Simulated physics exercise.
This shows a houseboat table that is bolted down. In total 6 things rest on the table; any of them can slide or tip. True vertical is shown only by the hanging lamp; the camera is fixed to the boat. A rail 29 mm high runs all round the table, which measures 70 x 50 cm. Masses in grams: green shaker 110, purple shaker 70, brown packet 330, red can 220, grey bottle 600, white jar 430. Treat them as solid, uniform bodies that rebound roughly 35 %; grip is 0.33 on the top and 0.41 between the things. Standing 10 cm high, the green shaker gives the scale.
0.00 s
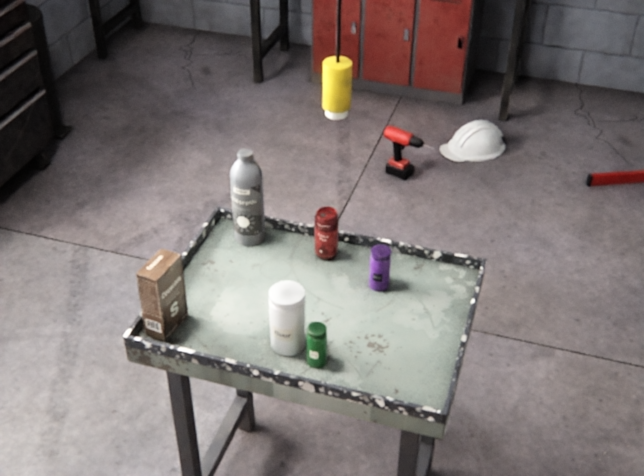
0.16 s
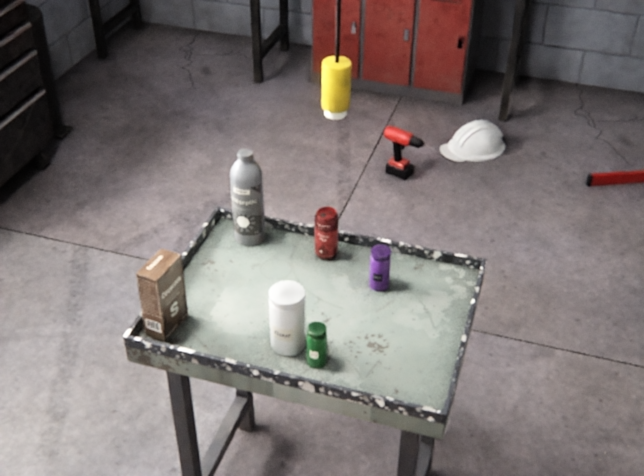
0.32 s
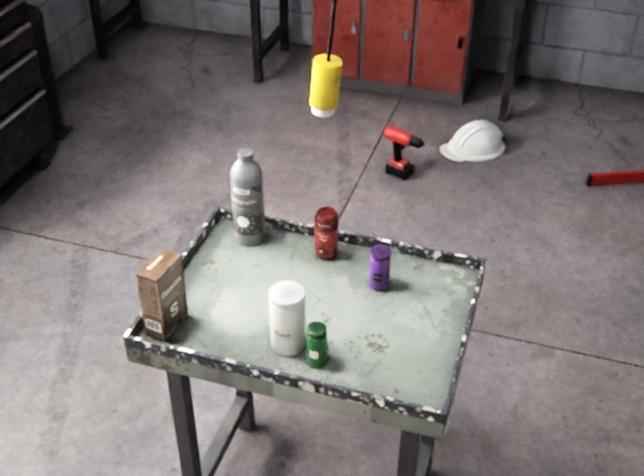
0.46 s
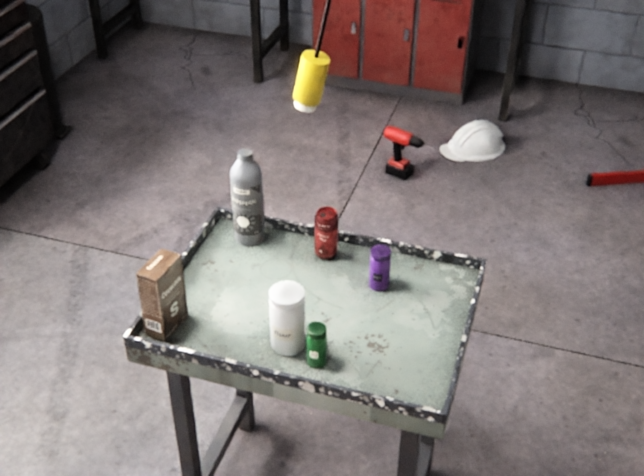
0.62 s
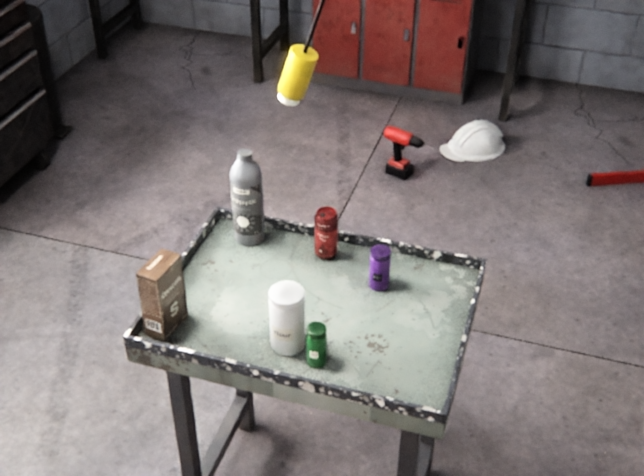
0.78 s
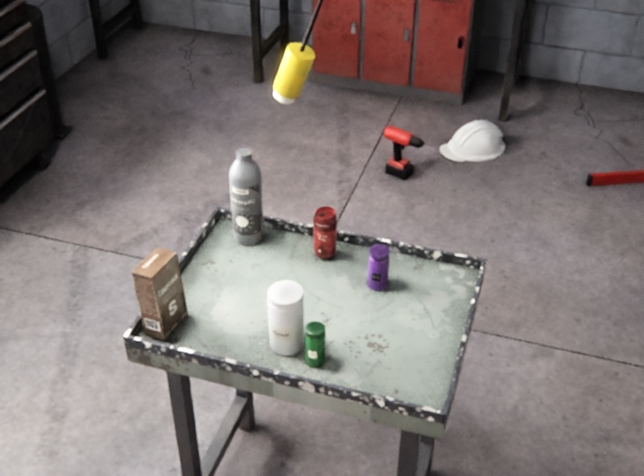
The footage shows a yellow lamp hanging beyond a tray-topped table holding six containers; the lamp swings gradually left, then the brown packet leans very slightly left while the bottle, can, jar and shakers barely shift.
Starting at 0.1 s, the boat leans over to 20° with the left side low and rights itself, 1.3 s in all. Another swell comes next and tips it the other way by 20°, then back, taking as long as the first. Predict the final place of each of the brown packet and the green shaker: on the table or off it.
Final places: Brown packet off the table; green shaker on the table.
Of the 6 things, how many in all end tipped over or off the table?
The count is 1.
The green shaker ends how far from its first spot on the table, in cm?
Net distance near 0 cm.
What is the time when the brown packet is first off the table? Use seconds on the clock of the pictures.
1.0 s, roughly.
After 1.18 s, boat heeled 5°, left side down; brown packet now off the table.
After 1.58 s, boat heeled 4°, right side down.
After 2.08 s, boat heeled 20°, right side down.
In the end (3.2 s), off the table, brown packet; the other 5 under 5 cm from the start. In the last view, green shaker near (317, 345).
